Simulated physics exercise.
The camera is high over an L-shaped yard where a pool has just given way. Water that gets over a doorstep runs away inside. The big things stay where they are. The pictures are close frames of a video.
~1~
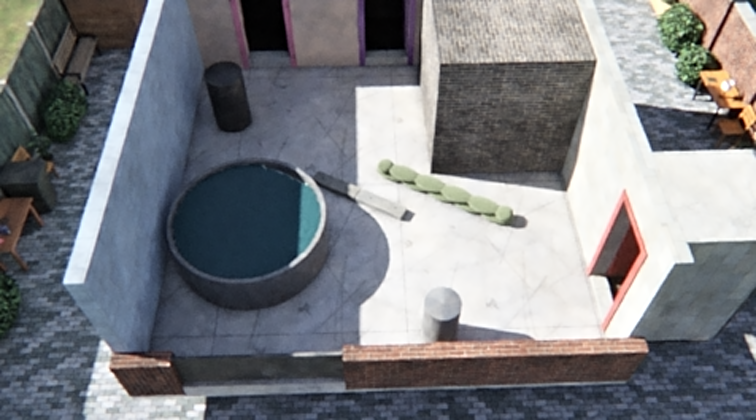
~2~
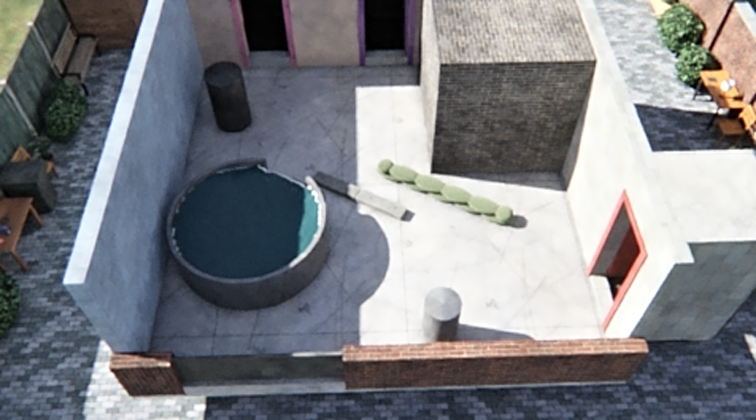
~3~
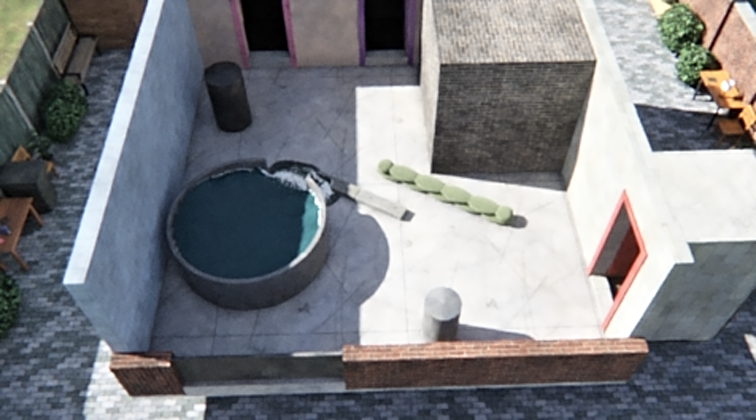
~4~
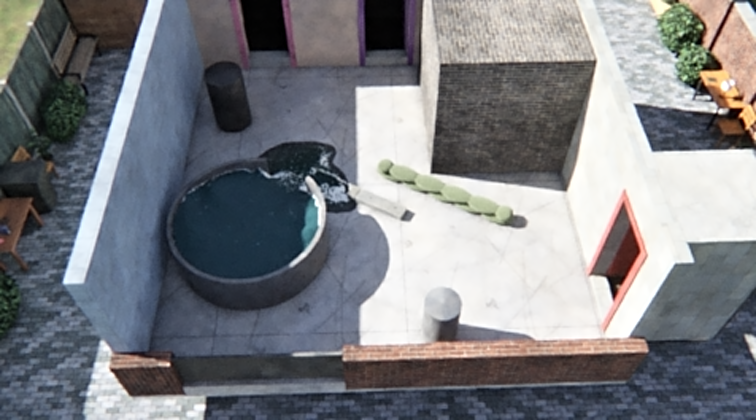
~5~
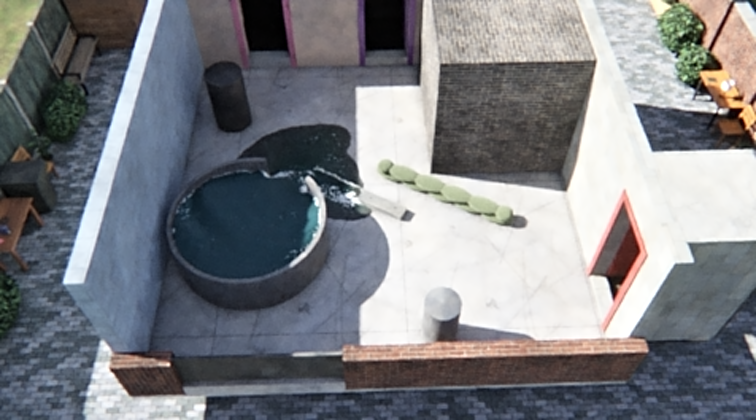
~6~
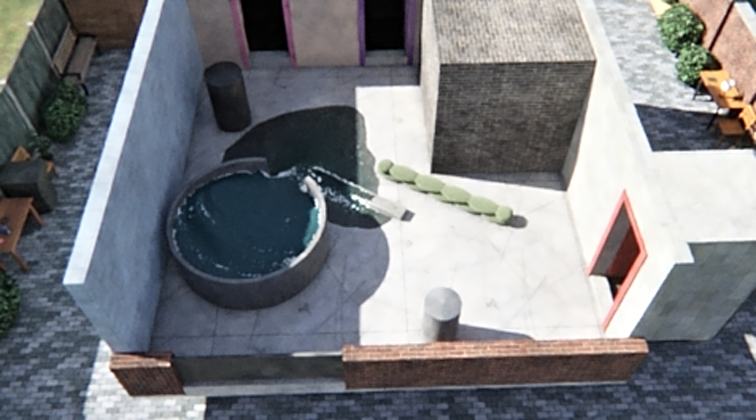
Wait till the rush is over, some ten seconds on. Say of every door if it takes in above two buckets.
One by one: The red door stays under that; the pink door stays under that; the purple door takes more than that.
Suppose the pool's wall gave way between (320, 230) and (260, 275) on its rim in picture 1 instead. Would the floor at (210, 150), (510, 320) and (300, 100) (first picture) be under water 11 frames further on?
In that order: Clear, flooded, dry.
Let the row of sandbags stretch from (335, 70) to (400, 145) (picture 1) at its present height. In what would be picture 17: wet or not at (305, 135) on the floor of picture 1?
Verdict: Covered.
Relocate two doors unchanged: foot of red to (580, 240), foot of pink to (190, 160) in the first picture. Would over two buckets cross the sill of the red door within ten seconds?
The red one stays under.
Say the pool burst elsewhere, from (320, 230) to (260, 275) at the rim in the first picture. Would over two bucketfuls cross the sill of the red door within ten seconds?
Then: Red goes over.
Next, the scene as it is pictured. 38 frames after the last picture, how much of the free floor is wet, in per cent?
Roughly 80 per cent.
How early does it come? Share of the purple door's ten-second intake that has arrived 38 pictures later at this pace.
Close to 100 %.
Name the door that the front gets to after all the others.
I say the red one.
A moment on, water covers 35 % of the floor; the red door not reached, the pink door not reached, the purple door wet at the sill, nothing in.
Next, water covers 45 % of the floor; the red door not reached, the pink door wet at the sill, nothing in, the purple door under two buckets in.
Then, water covers 60 % of the floor; the red door not reached, the pink door wet at the sill, nothing in, the purple door over two buckets in.
Later, water covers 80 % of the floor; the red door wet at the sill, nothing in, the pink door wet at the sill, nothing in, the purple door over two buckets in.
In the end, water covers 90 % of the floor; the red door under two buckets in, the pink door wet at the sill, nothing in, the purple door over two buckets in.
